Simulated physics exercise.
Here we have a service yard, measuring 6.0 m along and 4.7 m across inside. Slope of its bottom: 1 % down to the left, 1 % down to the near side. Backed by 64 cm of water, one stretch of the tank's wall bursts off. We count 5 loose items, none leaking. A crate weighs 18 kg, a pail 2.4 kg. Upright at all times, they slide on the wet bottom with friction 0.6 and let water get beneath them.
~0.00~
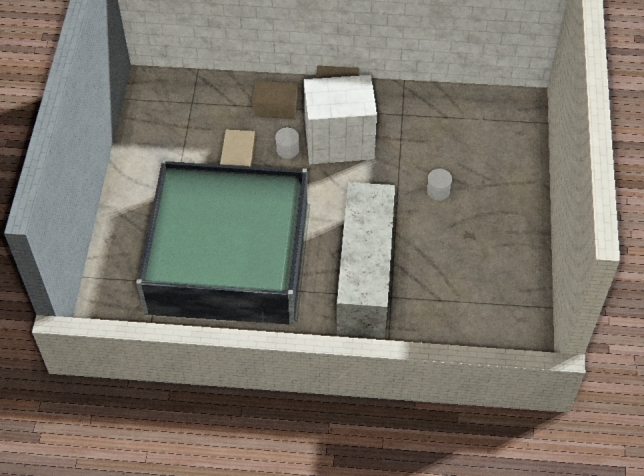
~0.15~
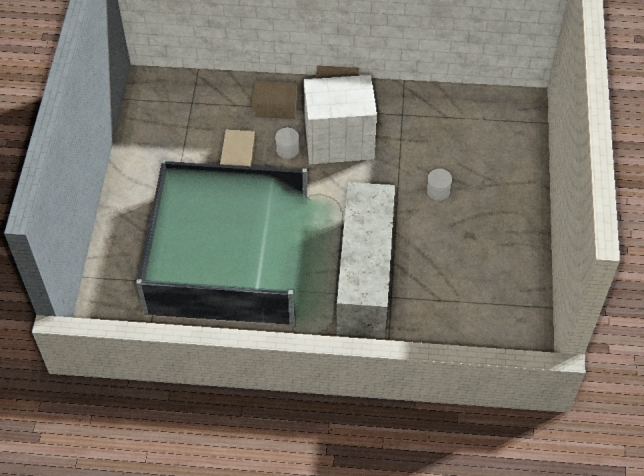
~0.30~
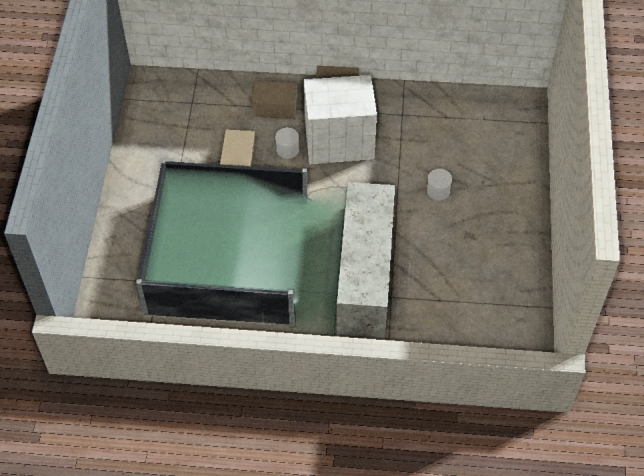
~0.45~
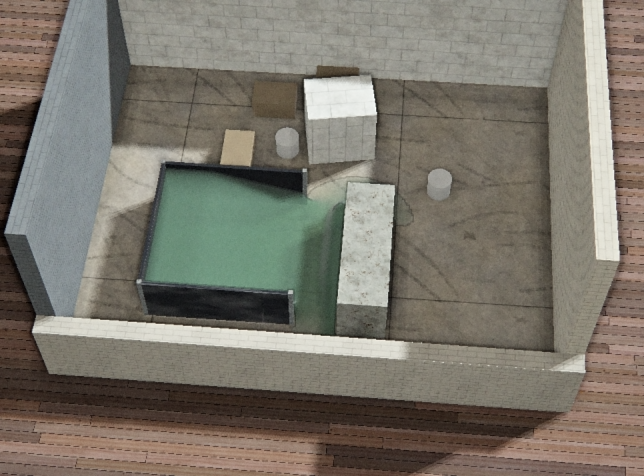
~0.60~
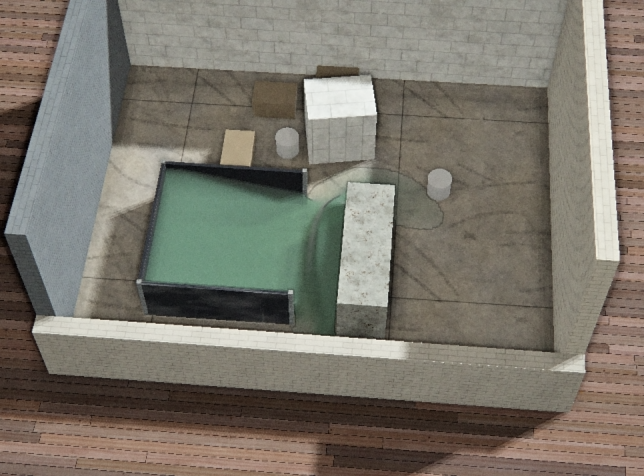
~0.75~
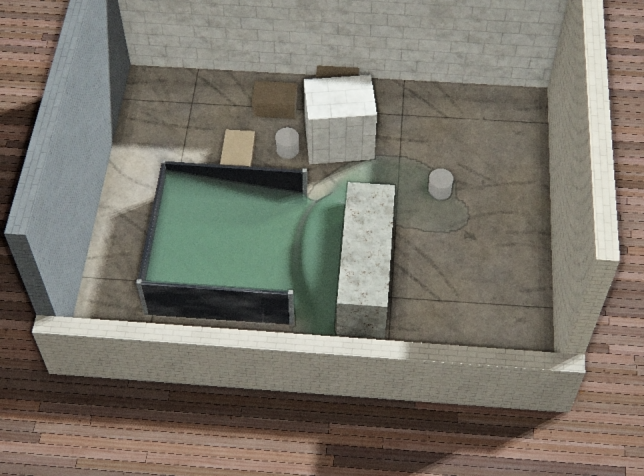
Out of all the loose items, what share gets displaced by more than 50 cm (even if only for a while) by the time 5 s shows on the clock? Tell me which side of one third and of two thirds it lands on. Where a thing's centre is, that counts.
By the time shown, under one third will have gone that far.
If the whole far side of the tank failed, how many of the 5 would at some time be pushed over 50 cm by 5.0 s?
Then the count would be 5.
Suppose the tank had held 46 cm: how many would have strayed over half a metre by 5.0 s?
Under that setup the answer is 1.
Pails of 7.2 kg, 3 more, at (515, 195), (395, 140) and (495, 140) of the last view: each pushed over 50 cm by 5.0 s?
Going through them in turn, I'd say beyond, not that far and beyond.
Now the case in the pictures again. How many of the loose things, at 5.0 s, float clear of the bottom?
Then: 1.
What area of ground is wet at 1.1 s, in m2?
I'd put it close to 9.0 m2.
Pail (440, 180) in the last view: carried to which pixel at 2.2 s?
Look about (542, 174).
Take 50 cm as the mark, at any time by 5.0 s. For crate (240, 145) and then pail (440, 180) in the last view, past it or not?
In the order asked, they come out within the limit and beyond the limit.
After 1.1 s 0 of 5 are over 50 cm from their spots; 0 afloat.
After 2.2 s 1 of 5 are over 50 cm from their spots; 1 afloat.
After 3.5 s 1 of 5 are over 50 cm from their spots; 1 afloat.
After 5.0 s 1 of 5 are over 50 cm from their spots, and 1 have been at some point; 1 afloat.
